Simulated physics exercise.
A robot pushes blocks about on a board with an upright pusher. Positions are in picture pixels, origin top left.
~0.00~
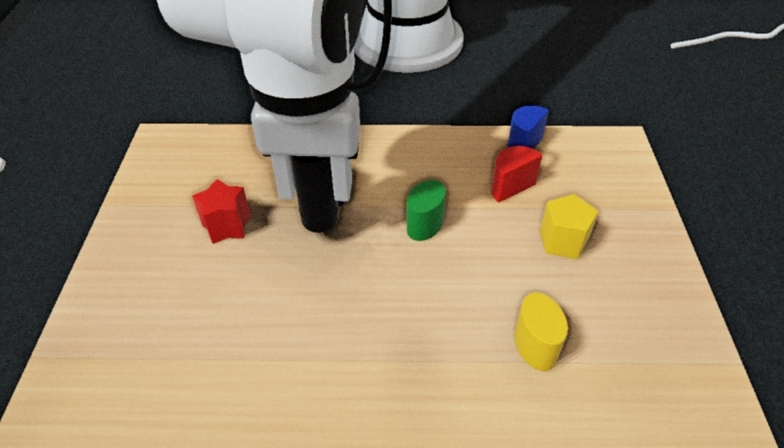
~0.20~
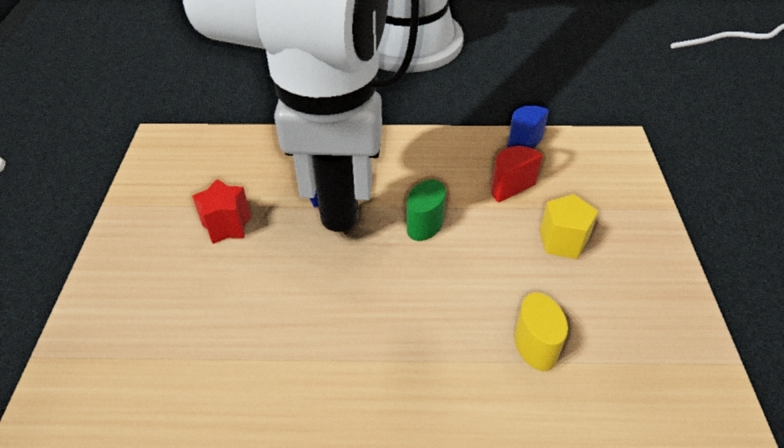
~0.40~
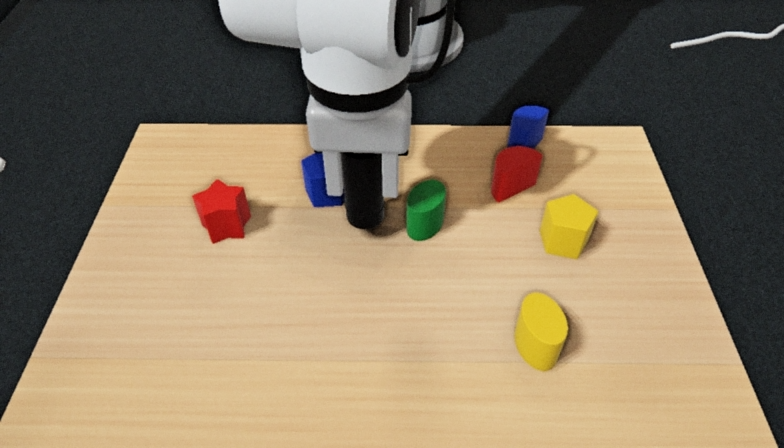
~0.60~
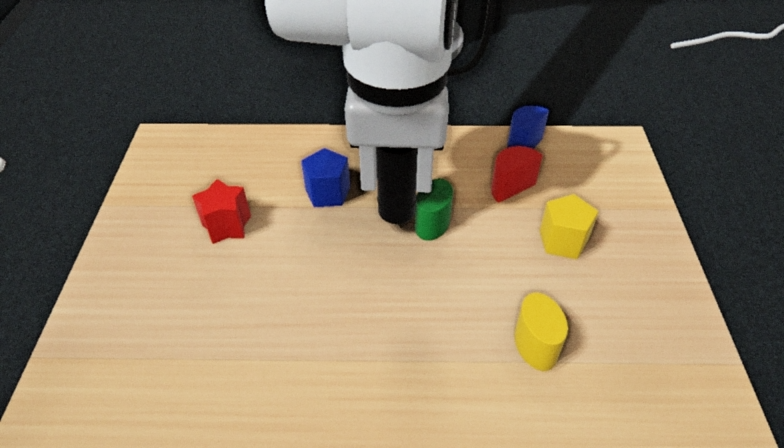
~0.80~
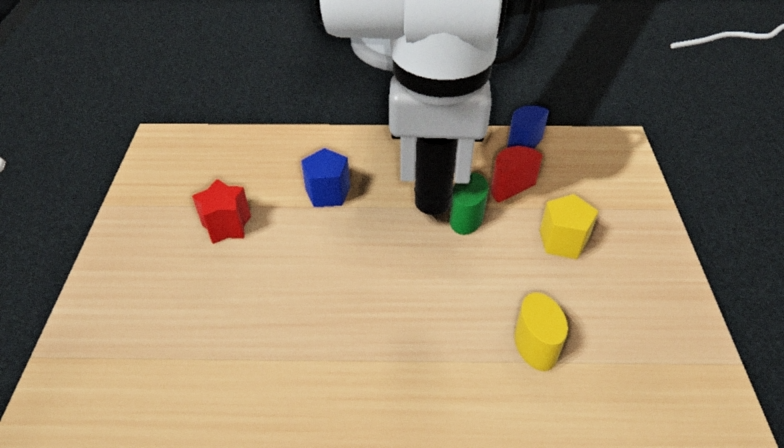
A white robot arm with a black upright pusher works over a pale wooden board on a dark surface, seen from above by a still camera. A red star sits at left, a green elliptical block near the middle, and blue, red and yellow blocks at right. The arm slides rightward, uncovering a blue pentagonal block behind it, then meets the green block and pushes it right.
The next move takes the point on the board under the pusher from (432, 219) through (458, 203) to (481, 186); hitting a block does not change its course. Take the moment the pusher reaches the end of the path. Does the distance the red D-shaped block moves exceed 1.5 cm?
I believe not.
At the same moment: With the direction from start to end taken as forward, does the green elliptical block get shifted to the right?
In short: Yes.
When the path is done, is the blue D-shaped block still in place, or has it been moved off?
That block is not shifted.
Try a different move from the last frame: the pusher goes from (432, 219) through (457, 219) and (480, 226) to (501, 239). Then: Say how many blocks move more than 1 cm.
The result: One block.
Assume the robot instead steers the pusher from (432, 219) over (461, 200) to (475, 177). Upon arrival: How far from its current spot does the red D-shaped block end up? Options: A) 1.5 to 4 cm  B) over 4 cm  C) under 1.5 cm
C
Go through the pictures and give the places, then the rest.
Pusher's lower end at (320, 220); green elliptical block at (427, 195); red D-shaped block at (516, 157); blue D-shaped block at (529, 116), in the first picture.
Pusher at (340, 219); blocks still, in the second picture.
Pusher at (365, 217); blocks still, in the third picture.
Pusher at (397, 212); green elliptical block at (435, 194), in the fourth picture.
Pusher at (433, 203); green elliptical block at (471, 188); red D-shaped block at (516, 157); blue D-shaped block at (529, 116), in the fifth picture.
What follows on the original path. Halfway along, pusher at (460, 187); green elliptical block at (493, 187).
At the end, pusher at (484, 170); green elliptical block at (494, 187), turned 15° clockwise; red D-shaped block at (523, 157); blue D-shaped block still.
